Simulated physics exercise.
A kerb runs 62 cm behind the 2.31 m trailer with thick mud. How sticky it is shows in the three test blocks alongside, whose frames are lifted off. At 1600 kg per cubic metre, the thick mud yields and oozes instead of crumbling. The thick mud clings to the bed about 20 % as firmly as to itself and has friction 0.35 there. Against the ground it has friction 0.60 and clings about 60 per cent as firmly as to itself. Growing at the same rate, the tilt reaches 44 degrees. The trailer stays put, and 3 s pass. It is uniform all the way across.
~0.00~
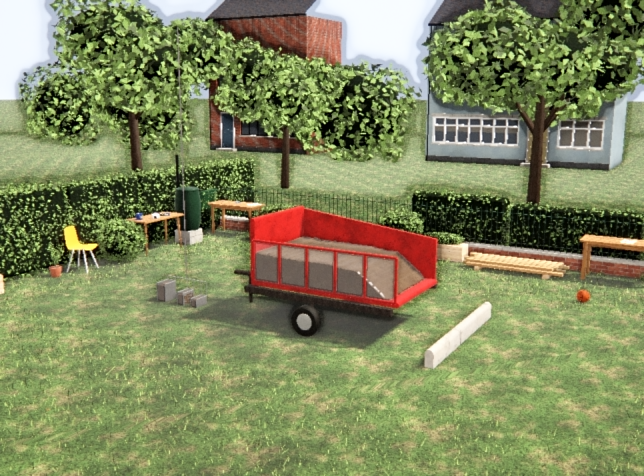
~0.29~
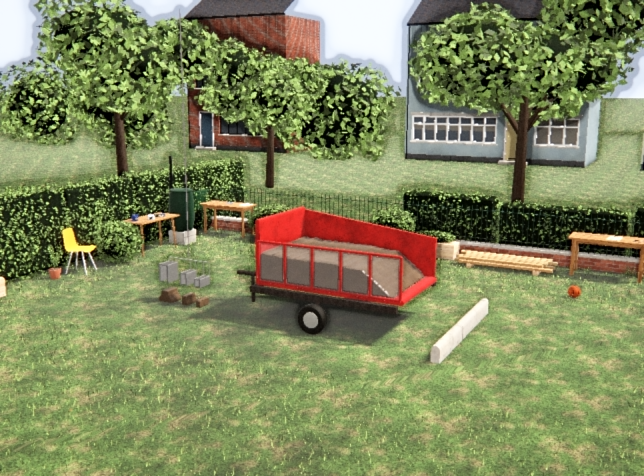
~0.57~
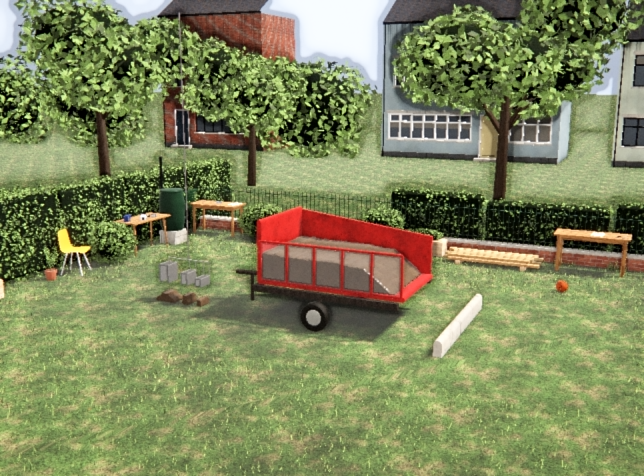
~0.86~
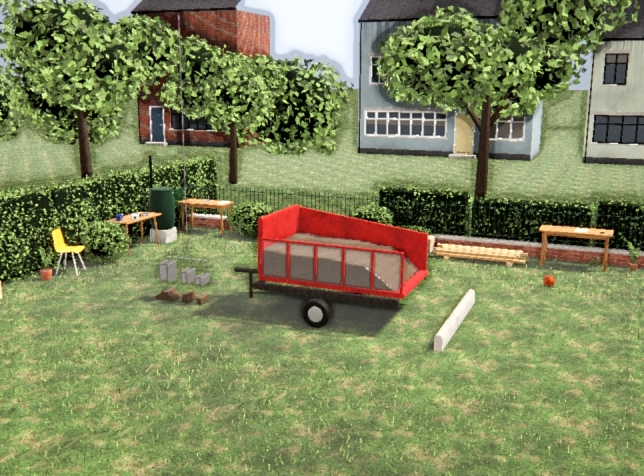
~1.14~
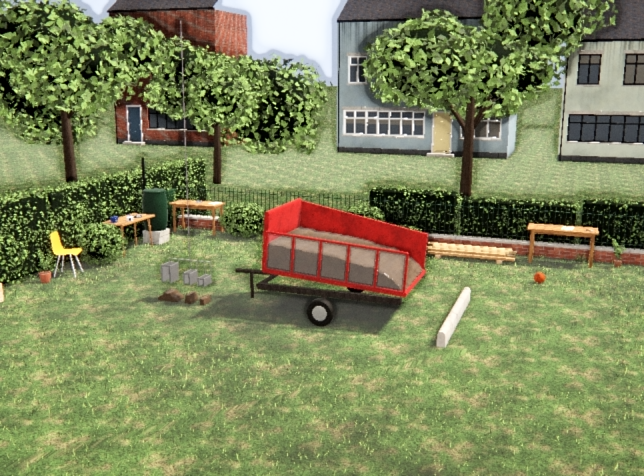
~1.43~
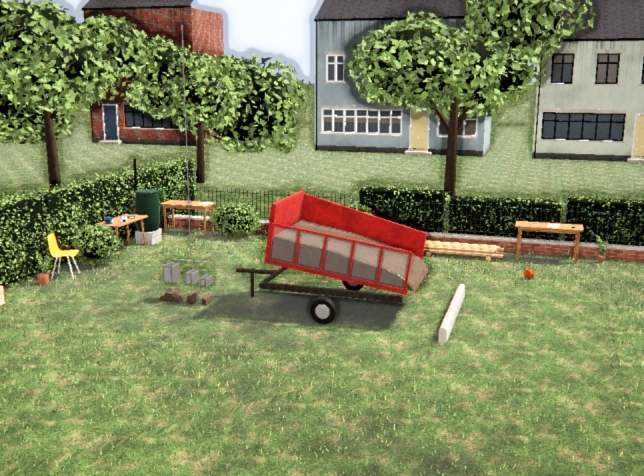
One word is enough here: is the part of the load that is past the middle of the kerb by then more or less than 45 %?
Less.
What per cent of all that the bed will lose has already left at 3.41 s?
I'd put it at around 90 %.
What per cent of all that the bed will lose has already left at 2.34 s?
Some 30 in a hundred.
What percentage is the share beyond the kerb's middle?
About 35 %.
After 2.34 s, the tilt is 20 degrees, 65 % is on the bed and 2 % past the kerb's middle.
After 3.41 s, the tilt is 35 degrees, 7 % is on the bed and 24 % past the kerb's middle.
After 4.49 s, the tilt is 44 degrees, none is on the bed and 33 % past the kerb's middle.
After 5.56 s, the tilt is 44 degrees, none is on the bed and 33 % past the kerb's middle.
After 7.26 s, at the end, the tilt is 44 degrees, none is on the bed and 33 % past the kerb's middle.
